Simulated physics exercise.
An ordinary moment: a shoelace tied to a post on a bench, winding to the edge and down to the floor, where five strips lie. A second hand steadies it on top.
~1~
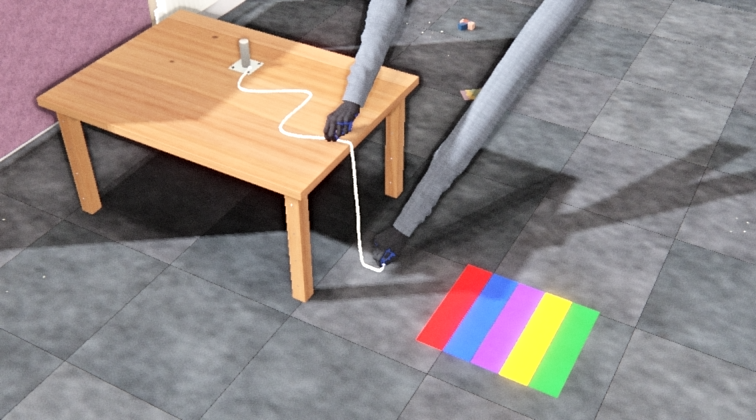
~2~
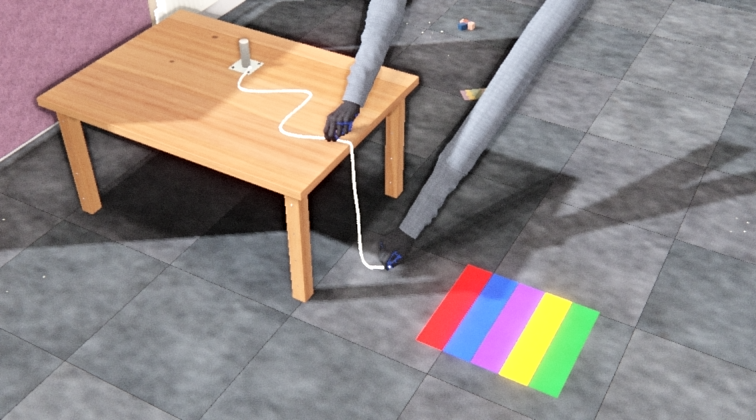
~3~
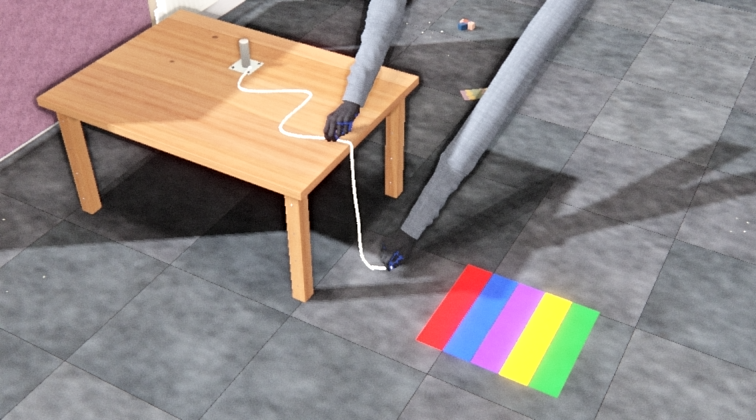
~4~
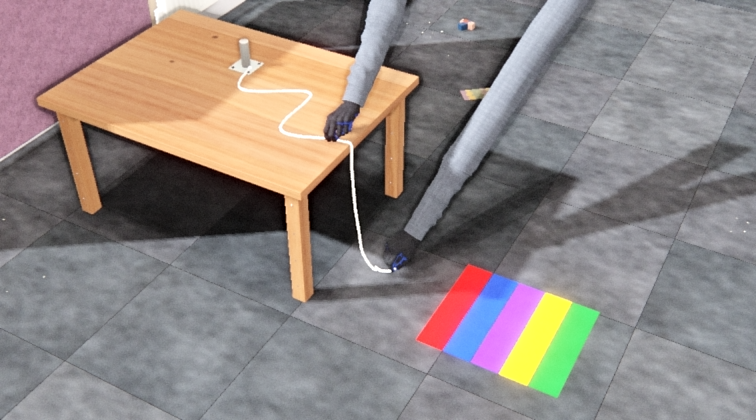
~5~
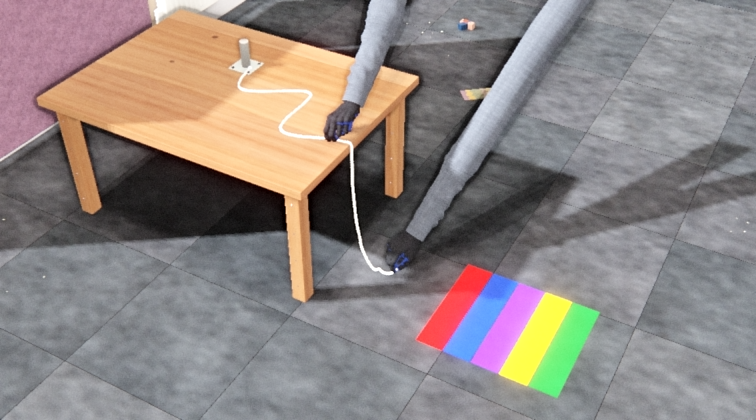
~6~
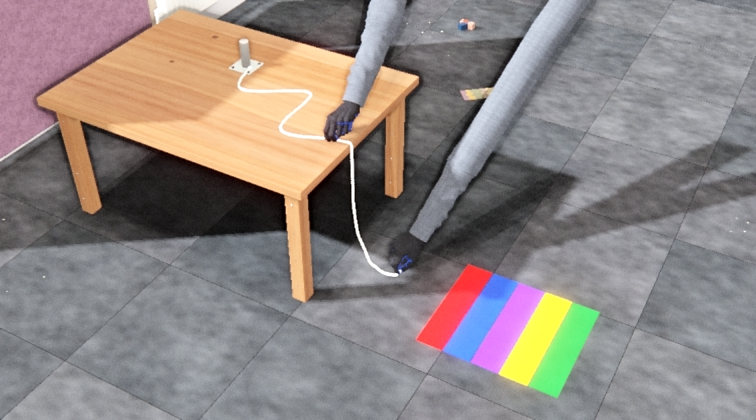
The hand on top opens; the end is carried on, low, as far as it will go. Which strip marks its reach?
The end stops over the green strip.
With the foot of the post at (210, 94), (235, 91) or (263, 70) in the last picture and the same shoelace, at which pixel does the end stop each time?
Try by try, around (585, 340), (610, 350) and (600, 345).
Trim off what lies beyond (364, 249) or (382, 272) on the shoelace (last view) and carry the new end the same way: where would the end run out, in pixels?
Try by try, around (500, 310) and (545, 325).
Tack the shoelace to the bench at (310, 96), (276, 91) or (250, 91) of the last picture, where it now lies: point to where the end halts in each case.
The places are (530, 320), (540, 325) and (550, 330).
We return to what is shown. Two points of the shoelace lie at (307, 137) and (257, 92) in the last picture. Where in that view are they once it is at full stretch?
Near (400, 168) and (288, 91).
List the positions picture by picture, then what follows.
The first picture shows end (384, 265); red (439, 330); blue (466, 341); purple (494, 352); yellow (522, 364); green (551, 376).
The second picture shows end (390, 267); shoelace through (239, 83) (297, 91) (286, 119) (331, 139) (355, 189) (360, 242).
The third picture shows end (391, 268).
The fourth picture shows end (395, 269); shoelace through (239, 83) (297, 91) (286, 119) (331, 139) (353, 188) (360, 242).
The fifth picture shows end (397, 270).
The sixth picture shows end (400, 271); shoelace through (239, 83) (297, 91) (286, 119) (331, 139) (353, 188) (362, 242).
Soon after, end near (518, 316); over purple.
After that, end near (555, 330); over yellow.
At the stop, end near (576, 338); over green. It gets as far as the green strip.
